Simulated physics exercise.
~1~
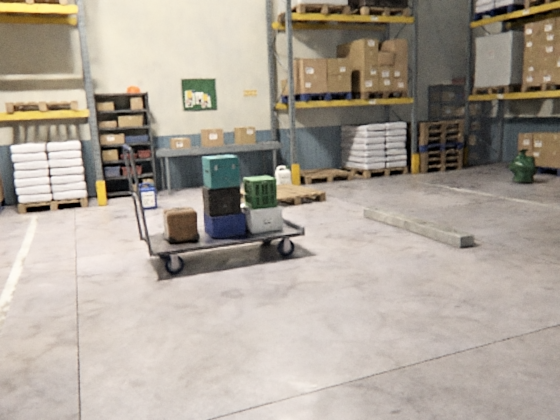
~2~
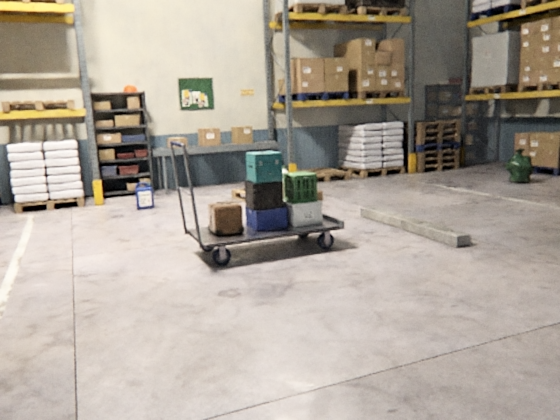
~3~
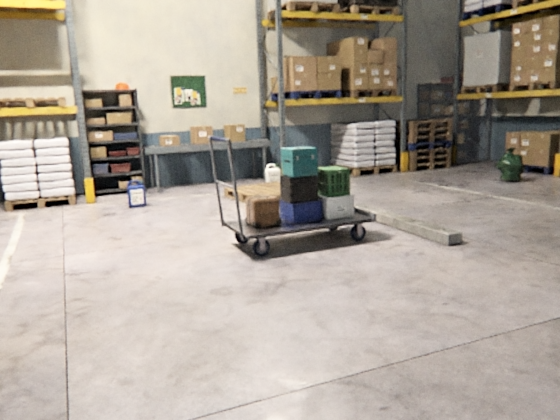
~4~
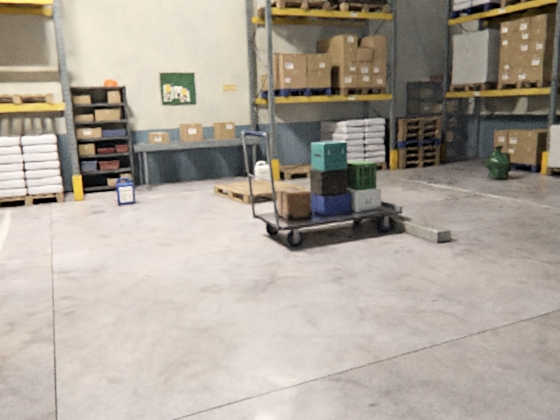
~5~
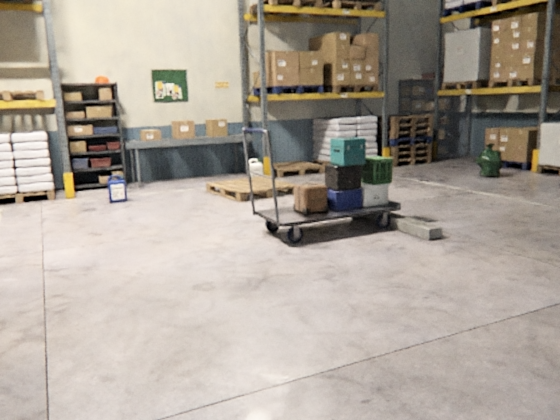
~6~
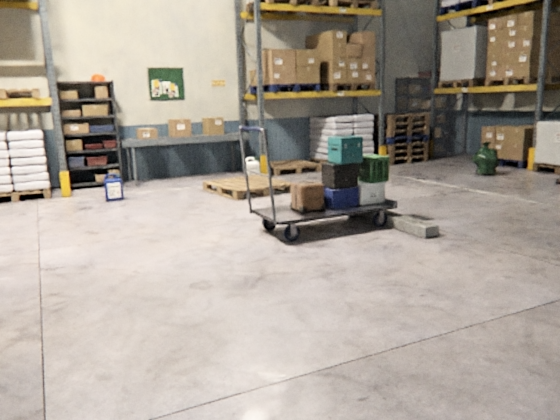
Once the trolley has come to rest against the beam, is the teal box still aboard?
Yes, the teal box is still on the trolley, sitting on top of the black one after the trolley halts.
